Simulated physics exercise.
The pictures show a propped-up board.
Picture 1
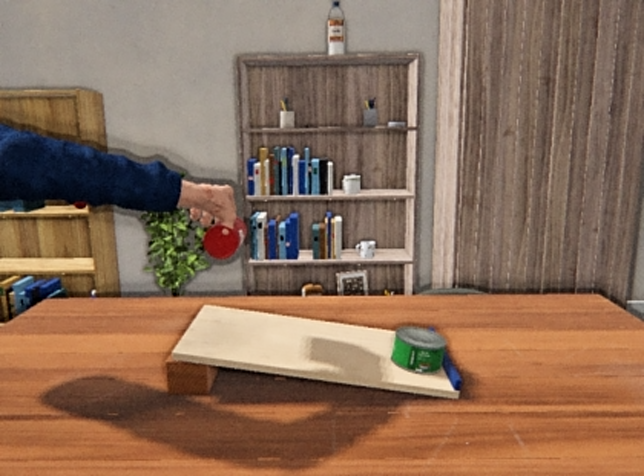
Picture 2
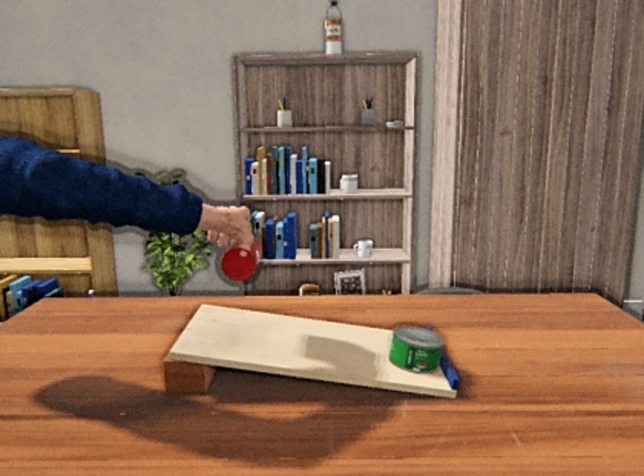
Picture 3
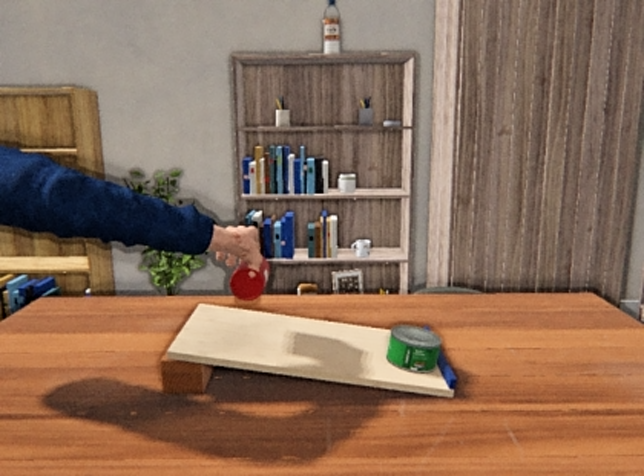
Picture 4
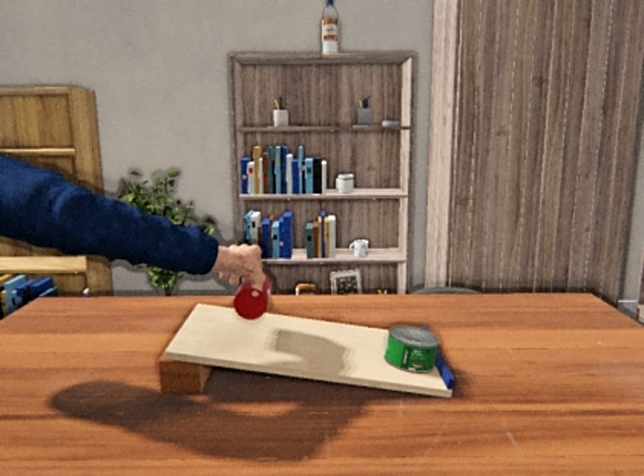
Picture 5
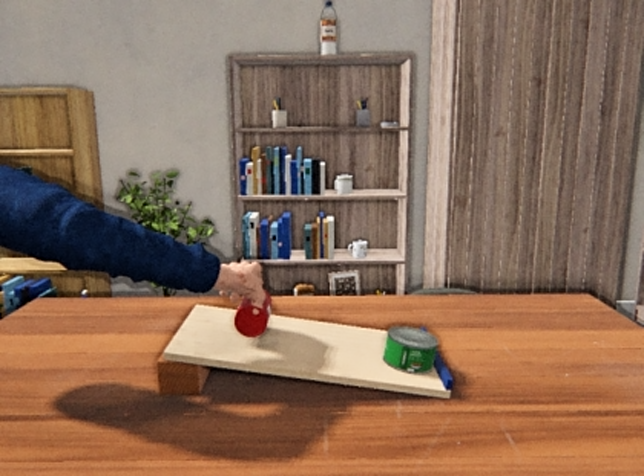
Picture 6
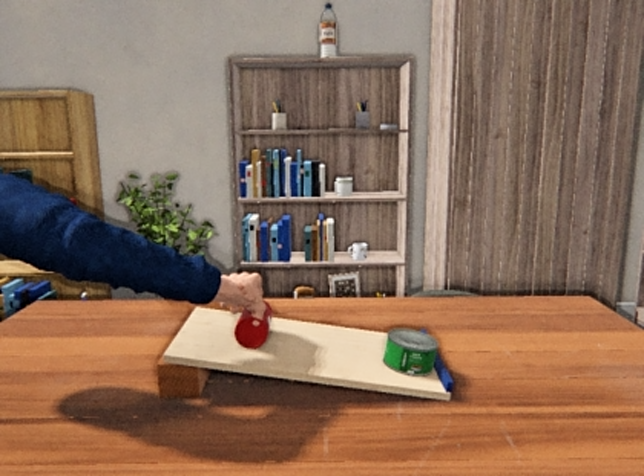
A hand lowers a red jar onto a propped-up board, beside a green tub.
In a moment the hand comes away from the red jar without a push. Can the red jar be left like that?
As it turns out, it slides or rolls down.
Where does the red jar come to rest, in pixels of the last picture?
Near (374, 339).
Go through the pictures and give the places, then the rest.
On its way; red jar (226, 236); green tub (418, 350), in the first frame.
On its way; red jar (243, 257); green tub (416, 349), in the second frame.
On its way; red jar (251, 276); green tub (414, 349), in the third frame.
On its way; red jar (254, 295); green tub (412, 349), in the fourth frame.
On its way; red jar (254, 312); green tub (410, 350), in the fifth frame.
Set down, still held; red jar (255, 323); green tub (410, 352), in the sixth frame.
Then, 0.50 s on from there, red jar shifted about its own width near (291, 328).
Then, 0.70 s on from there, red jar shifted well along near (336, 334).
Then, 0.90 s on from there, red jar shifted well along near (374, 338).
In the end, moved from the start, red jar; green tub unmoved. At the end, from the last picture's camera, red jar near (375, 339). The red jar runs down the board.
